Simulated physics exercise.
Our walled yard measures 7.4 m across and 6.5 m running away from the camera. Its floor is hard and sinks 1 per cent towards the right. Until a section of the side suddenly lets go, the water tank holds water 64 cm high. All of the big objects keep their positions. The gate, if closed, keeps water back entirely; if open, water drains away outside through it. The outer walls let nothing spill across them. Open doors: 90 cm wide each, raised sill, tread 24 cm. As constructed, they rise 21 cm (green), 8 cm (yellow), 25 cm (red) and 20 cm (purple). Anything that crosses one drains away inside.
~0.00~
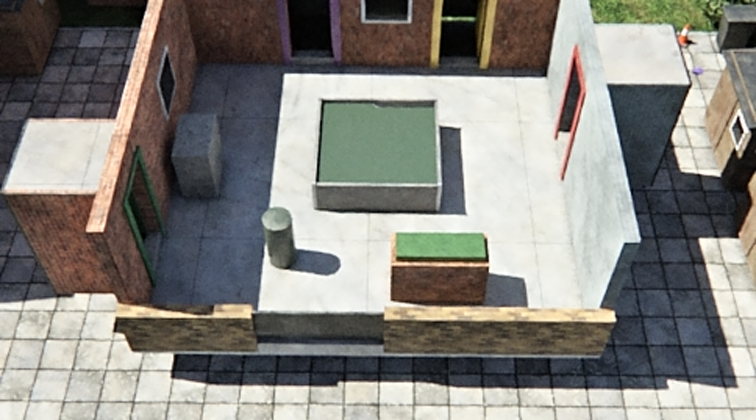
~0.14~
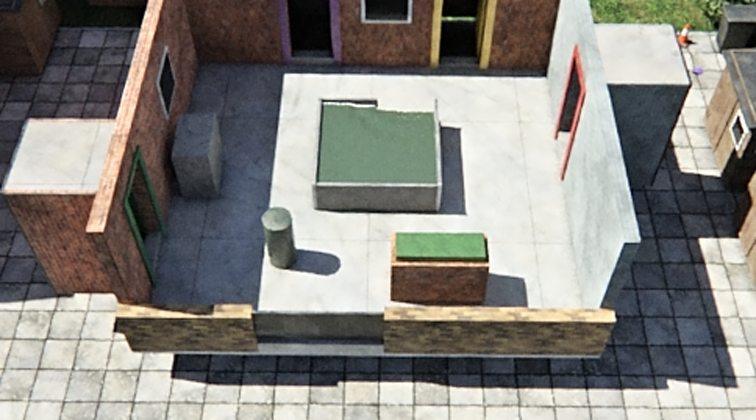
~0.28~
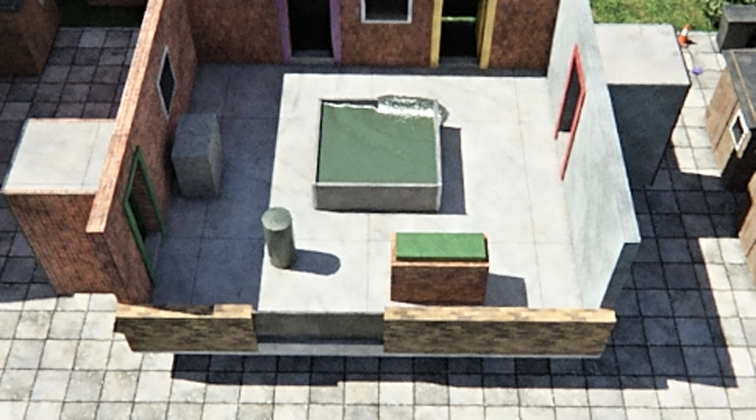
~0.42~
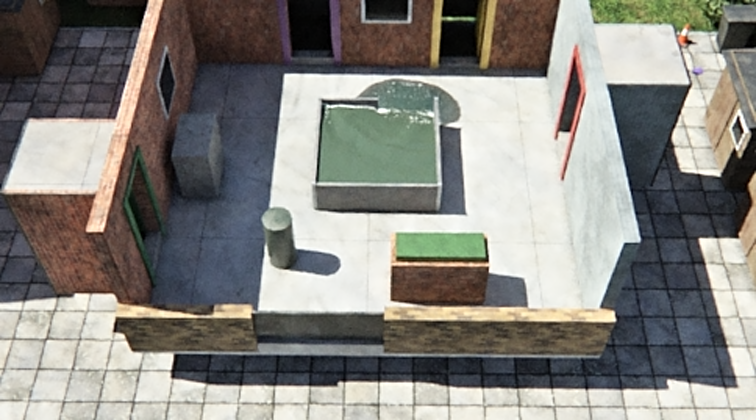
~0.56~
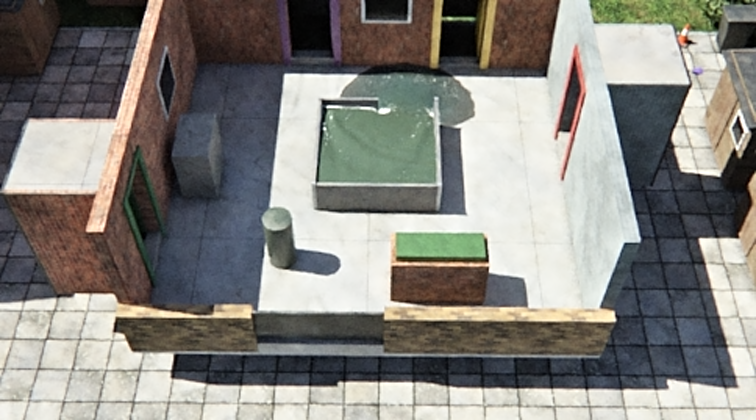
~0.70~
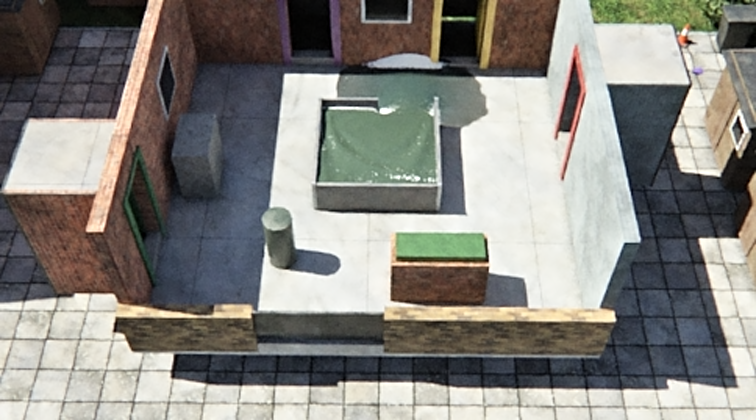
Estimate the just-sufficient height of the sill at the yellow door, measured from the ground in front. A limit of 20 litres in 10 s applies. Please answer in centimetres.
I would say 27 cm.
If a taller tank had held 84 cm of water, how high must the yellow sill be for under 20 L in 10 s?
Roughly 37 centimetres would do it.
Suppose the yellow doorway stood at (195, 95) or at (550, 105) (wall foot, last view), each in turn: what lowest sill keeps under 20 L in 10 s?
Roughly 12.0 cm, then roughly 23 cm.
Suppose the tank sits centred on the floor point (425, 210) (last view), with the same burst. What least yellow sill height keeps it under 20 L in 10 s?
A height near 27 cm.
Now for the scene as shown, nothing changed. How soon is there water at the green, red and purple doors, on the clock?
The green door at 4.5 seconds, the red door at 2.6 seconds, the purple door at 1.1 seconds.
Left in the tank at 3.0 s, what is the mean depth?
Around 31 cm deep on average.
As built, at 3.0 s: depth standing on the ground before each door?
Depths in cm - green: 0, yellow: 20, red: 5, purple: 10.
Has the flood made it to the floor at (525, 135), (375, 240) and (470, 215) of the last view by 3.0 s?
In the order asked: Soaked, untouched, untouched.
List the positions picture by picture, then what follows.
In the first picture, the water tank at (377, 143) is whole and still, 64 cm deep; the yellow door at (462, 31) is dry.
In the second picture, the front is at a hidden place, 0.2 m from the gap on the far side; 0.2 m2 of floor is wet, 64 cm left at the back.
In the third picture, water pours out on the far side and has run 0.8 m, to (385, 98); about 10 cm deep outside, 64 cm at the back.
In the fourth picture, the gap is on the far side, the front 1.3 m out at (390, 82); the back of the water tank holds 64 cm.
In the fifth picture, water pours out on the far side and has run 1.7 m, to (382, 66); about 6 cm deep outside, 64 cm at the back.
In the sixth picture, the front is at (444, 61), 1.9 m from the gap on the far side; 4.2 m2 of floor is wet, 58 cm left at the back; water is at the yellow door at (462, 31).
After 1.4 s water covers 15 % of the floor, deepest (42 cm) near (410, 67); 25 cm at the yellow door, 33 litres in over its 8 cm sill.
After 3.0 s water covers 35 % of the floor, deepest (36 cm) near (529, 68); 20 cm at the yellow door, 197 litres in over its 8 cm sill.
After 10.0 s water covers 95 % of the floor, deepest (12 cm) near (548, 86); 8 cm at the yellow door, 326 litres in over its 8 cm sill.
At the yellow door as built, the water arrived by 0.7 s and peaked near 26 cm at 1.6 s.
Run again over the same 10 s with other heights there, 41 litres in over 23.5 cm, 6 litres over 31.5 cm. The limit of 20 litres is kept from about 27 cm up.
